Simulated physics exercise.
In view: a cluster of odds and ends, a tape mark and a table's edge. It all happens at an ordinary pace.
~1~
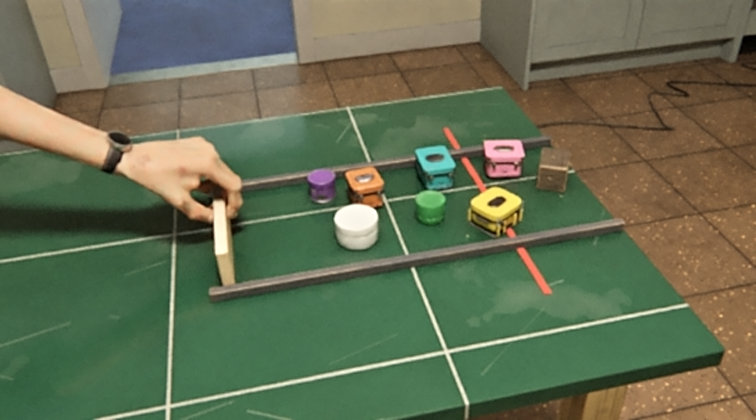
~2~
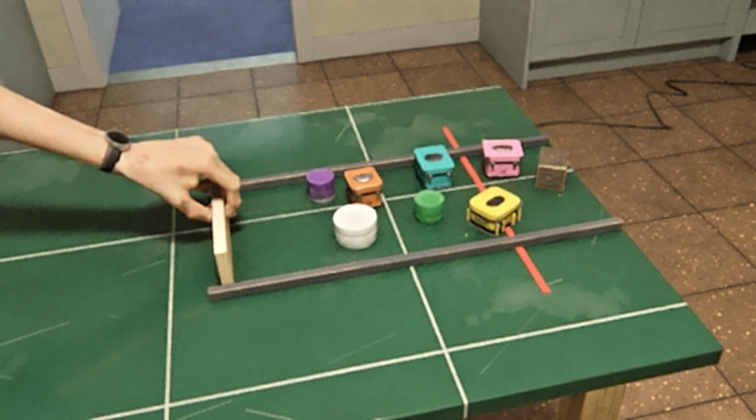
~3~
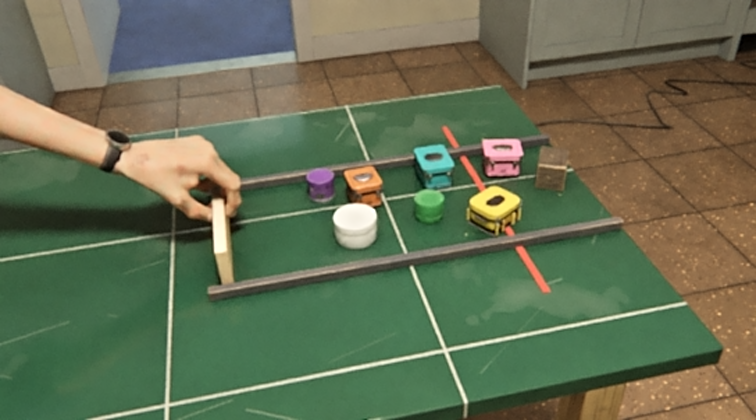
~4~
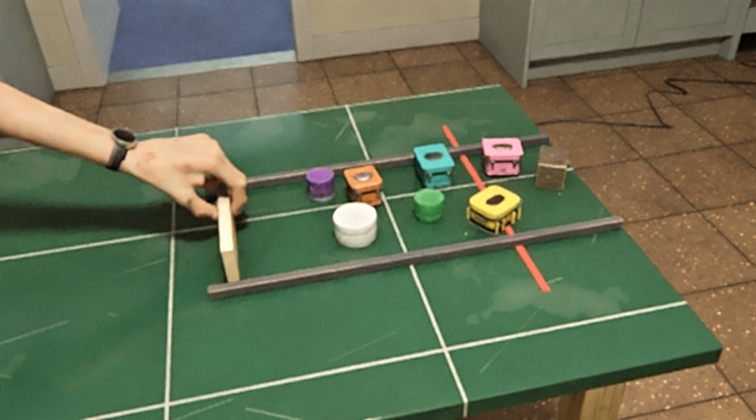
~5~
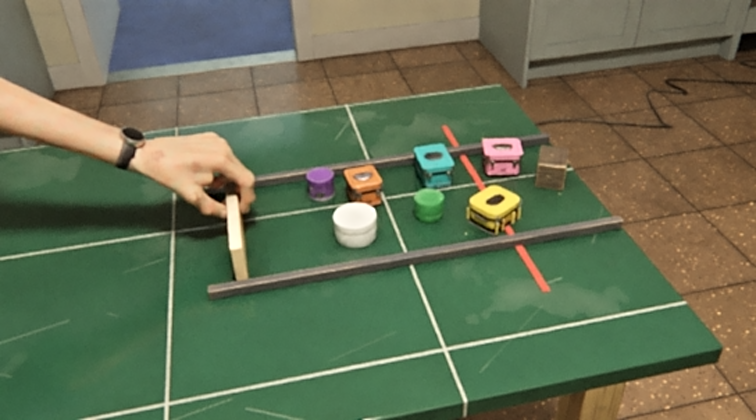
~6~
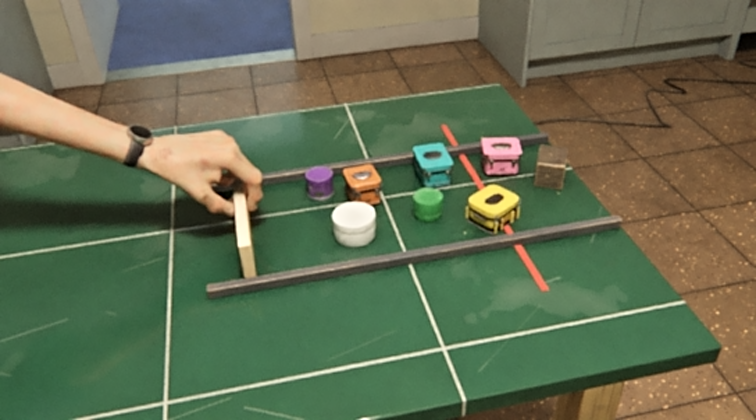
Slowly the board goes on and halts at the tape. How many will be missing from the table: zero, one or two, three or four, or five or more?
As it turns out, the number that fall off is zero.
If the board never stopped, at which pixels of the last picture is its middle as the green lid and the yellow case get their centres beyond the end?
Its middle is around (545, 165) and around (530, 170).
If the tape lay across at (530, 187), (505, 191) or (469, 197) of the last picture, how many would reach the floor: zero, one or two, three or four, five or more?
Taking them in turn, one to two; none at all; zero.
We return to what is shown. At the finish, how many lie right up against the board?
In contact: 3.
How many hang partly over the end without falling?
That would be 0.
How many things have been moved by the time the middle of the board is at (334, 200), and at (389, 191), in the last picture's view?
3 and 4.
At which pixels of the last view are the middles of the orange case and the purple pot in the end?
The orange case at (501, 173), the purple pot at (481, 156).
A little later, none off yet; black block at rest near (551, 167); pink case at rest near (501, 157); yellow case at rest near (493, 210).
When it is over, the number that fall off is zero.
